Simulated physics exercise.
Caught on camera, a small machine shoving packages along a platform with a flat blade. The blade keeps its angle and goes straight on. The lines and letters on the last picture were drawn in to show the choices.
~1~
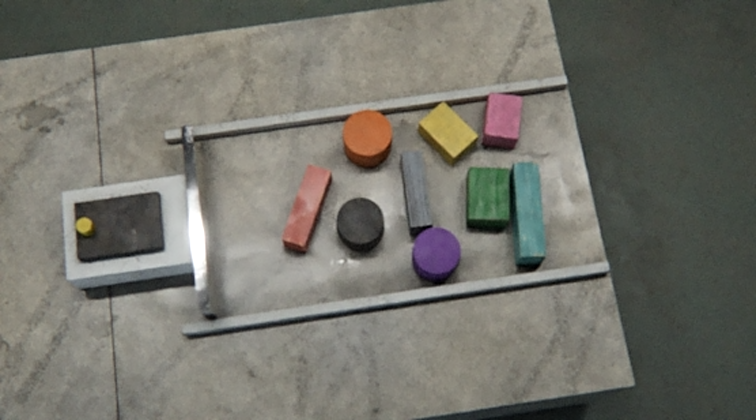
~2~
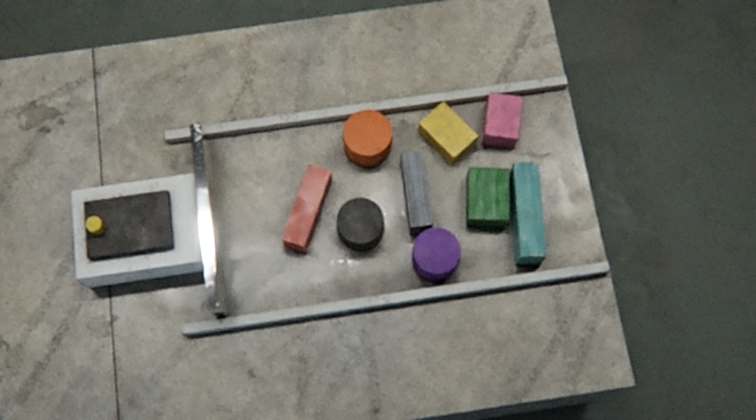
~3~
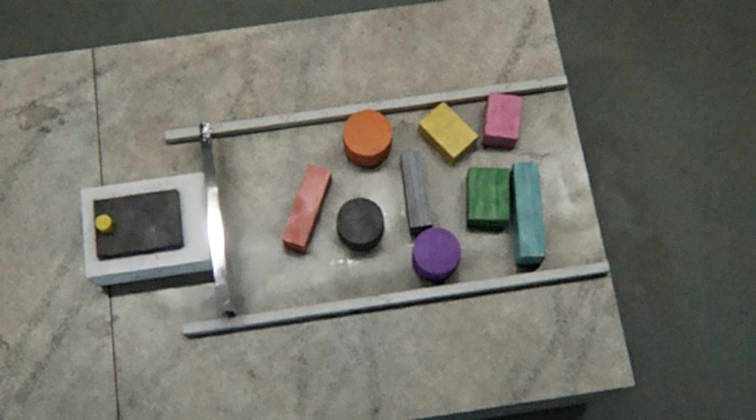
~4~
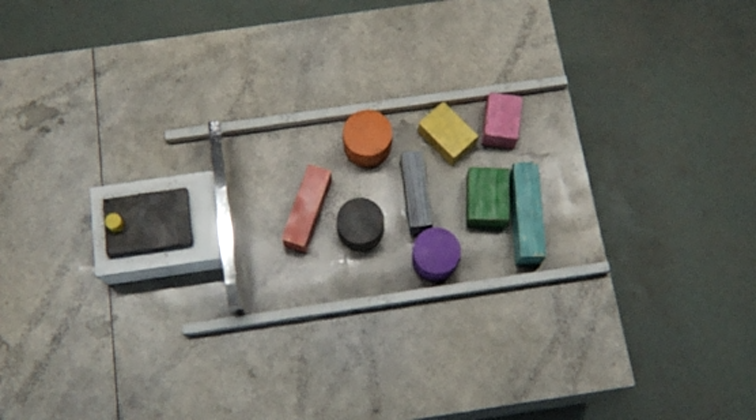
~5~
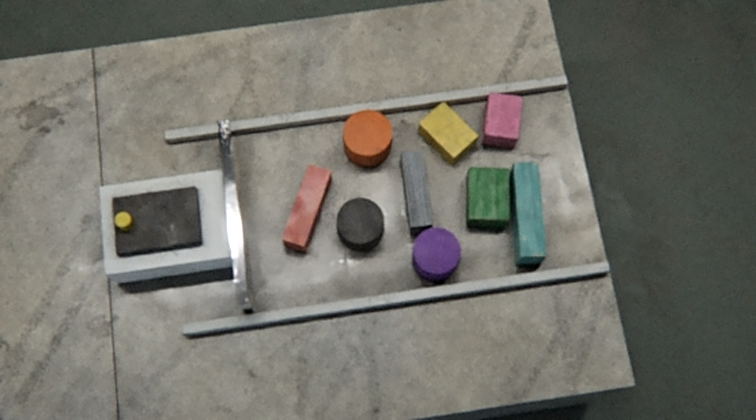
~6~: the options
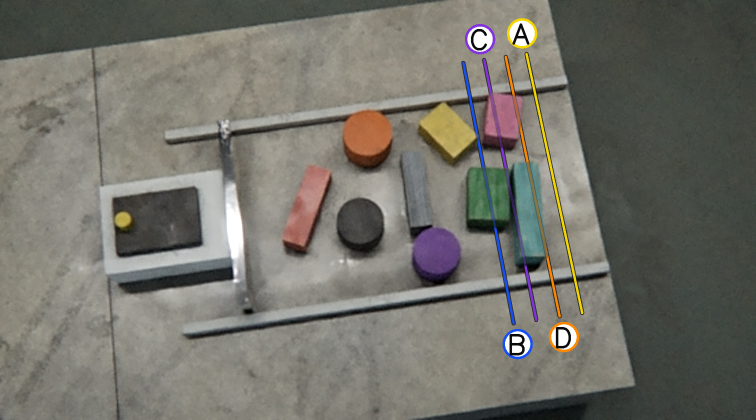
A small white machine with a flat upright blade creeps steadily to the right between two rails on a stone-like platform. Colourful blocks and round canisters sit ahead of it, and the blade closes part of the gap to the nearest red bar without touching anything, while every package stays still.
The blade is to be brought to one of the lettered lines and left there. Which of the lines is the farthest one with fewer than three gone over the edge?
Stop at B.
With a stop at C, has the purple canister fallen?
No.
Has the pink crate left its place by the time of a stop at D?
By then, yes.
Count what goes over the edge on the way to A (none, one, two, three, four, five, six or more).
By then, six or more.
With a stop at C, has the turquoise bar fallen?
By then, yes.
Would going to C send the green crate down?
By then, yes.
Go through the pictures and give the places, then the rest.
The first picture shows yellow crate (448, 134); turquoise bar (527, 214); purple canister (436, 254).
The second picture shows robot (135, 223); green crate (487, 197).
The third picture shows robot (144, 222); orange canister (367, 139).
The fourth picture shows robot (154, 221); black canister (361, 225).
The fifth picture shows robot (164, 219); yellow crate (448, 134); turquoise bar (527, 214); purple canister (436, 254).
On the marked copy, A at (553, 178); B at (487, 188); C at (509, 184); D at (532, 181).
Taking B. A third of the way, robot (258, 206); black canister (384, 222); red bar (346, 203).
Two thirds of the way, robot (350, 193); turquoise bar (557, 220); green crate (531, 193).
When it is over, robot (420, 183); green crate over the edge; pink crate (574, 112); one fallen.
As for the rest, A drops six; C drops three; D drops five.
